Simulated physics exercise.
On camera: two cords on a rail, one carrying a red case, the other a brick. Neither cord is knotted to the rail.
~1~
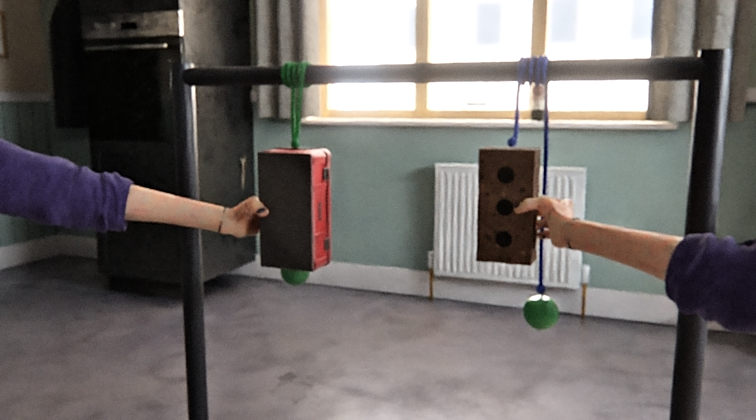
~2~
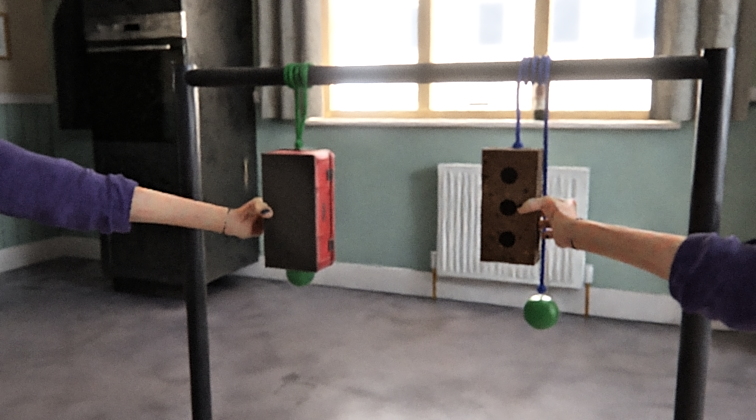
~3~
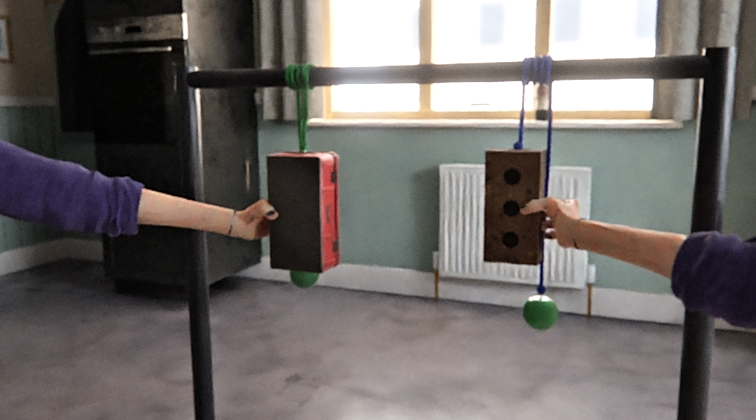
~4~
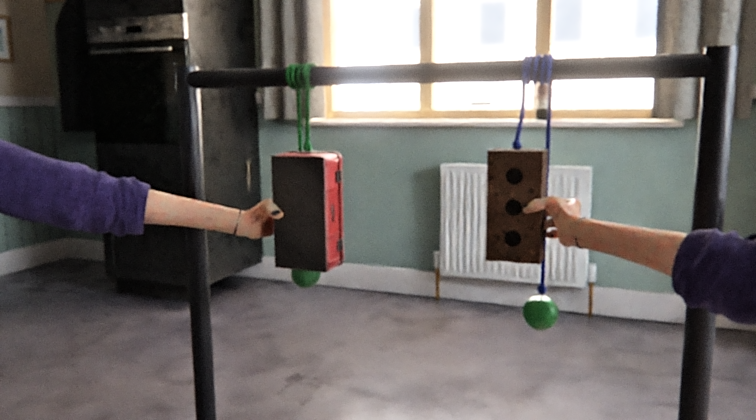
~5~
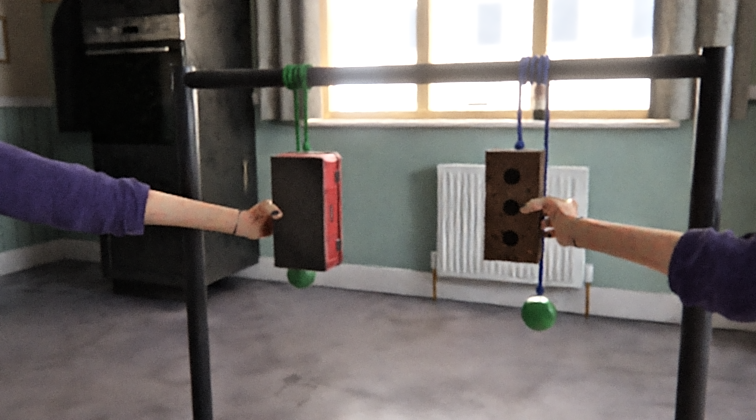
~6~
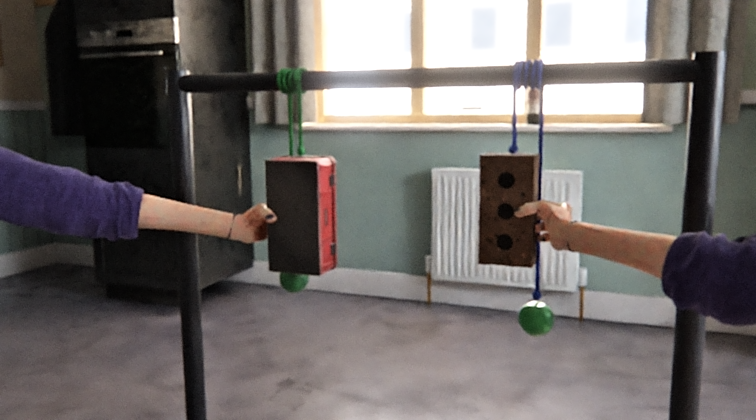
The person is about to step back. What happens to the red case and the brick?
Outcome: The red case is held; the brick keeps its height.
Then, 0.30 s later than the last view, red case in the air near (303, 214); brick in the air near (511, 211).
Then, 0.84 s later than the last view, red case in the air near (302, 214); brick in the air near (513, 211).
Finally, red case in the air near (302, 214); brick in the air near (513, 211). The red case keeps its height and the brick stays hanging.
